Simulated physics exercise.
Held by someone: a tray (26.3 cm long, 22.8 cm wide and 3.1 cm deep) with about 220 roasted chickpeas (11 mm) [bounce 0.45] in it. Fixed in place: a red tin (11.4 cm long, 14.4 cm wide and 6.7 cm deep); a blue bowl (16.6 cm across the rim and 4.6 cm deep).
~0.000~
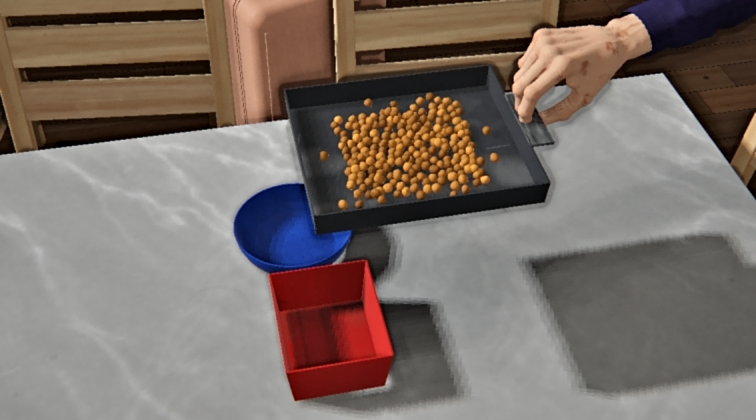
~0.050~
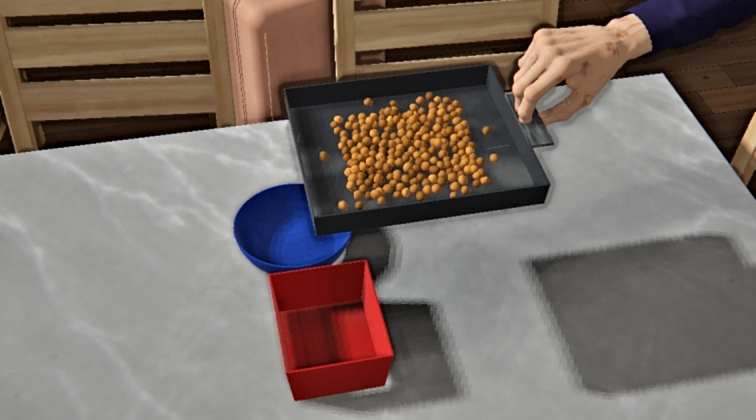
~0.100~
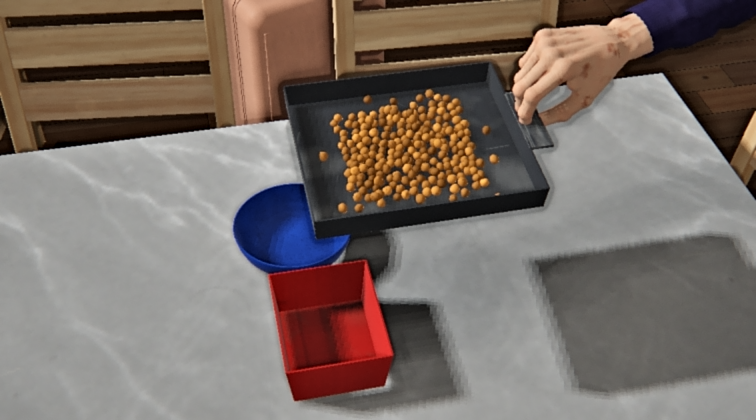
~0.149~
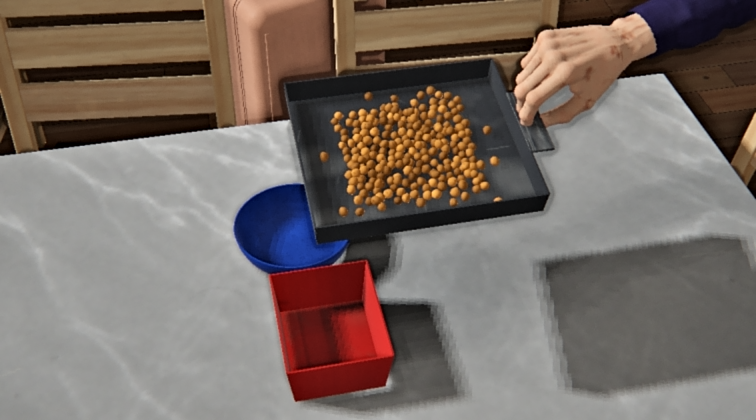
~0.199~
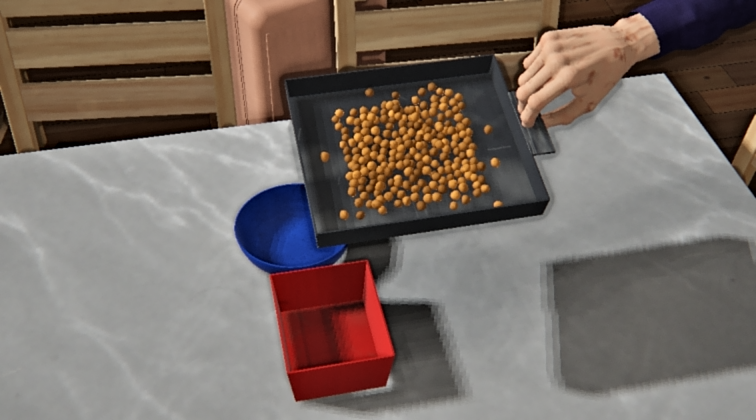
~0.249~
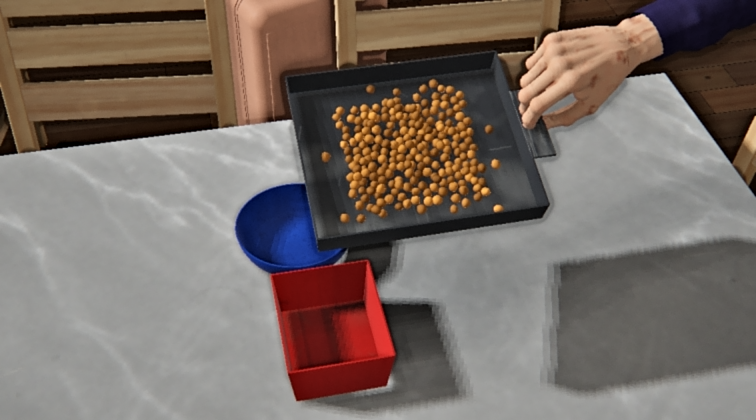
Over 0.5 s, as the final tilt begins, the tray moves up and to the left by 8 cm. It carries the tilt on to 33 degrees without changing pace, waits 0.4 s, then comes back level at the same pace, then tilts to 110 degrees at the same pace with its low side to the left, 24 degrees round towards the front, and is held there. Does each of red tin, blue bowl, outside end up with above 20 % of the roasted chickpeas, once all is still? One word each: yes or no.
Red tin: Yes. Blue bowl: No. Outside everything: Yes.
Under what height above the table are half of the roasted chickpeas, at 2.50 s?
Roughly 22 cm.
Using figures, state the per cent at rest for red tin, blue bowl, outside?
Per hundred: Red tin 60; blue bowl 10; outside 30.
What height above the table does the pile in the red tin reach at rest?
Roughly 3.0 cm.
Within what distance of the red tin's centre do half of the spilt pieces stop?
Median radius: Approx. 12 cm.
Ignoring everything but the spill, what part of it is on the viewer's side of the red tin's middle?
Around 10 percent.
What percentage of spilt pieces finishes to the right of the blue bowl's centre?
Some 90 per cent.
Then, at 1.11 s, tilt 24 degrees; tray 100 %; middle of all pieces on or above the table near (422, 199).
After 1.83 s, tilt 24 degrees; tray 100 %; middle of all pieces on or above the table near (374, 177).
After 2.50 s, tilt 77 degrees; tray 95 %; middle of all pieces on or above the table near (354, 197).
Then, at 3.13 s, tilt 110 degrees; red tin 60 %, blue bowl 10 %, outside 20 %, in the air 5 %; middle of all pieces on or above the table near (337, 302).
By 3.9 s all is still; tray 0 %, red tin 60 %, blue bowl 10 %, outside 30 %.
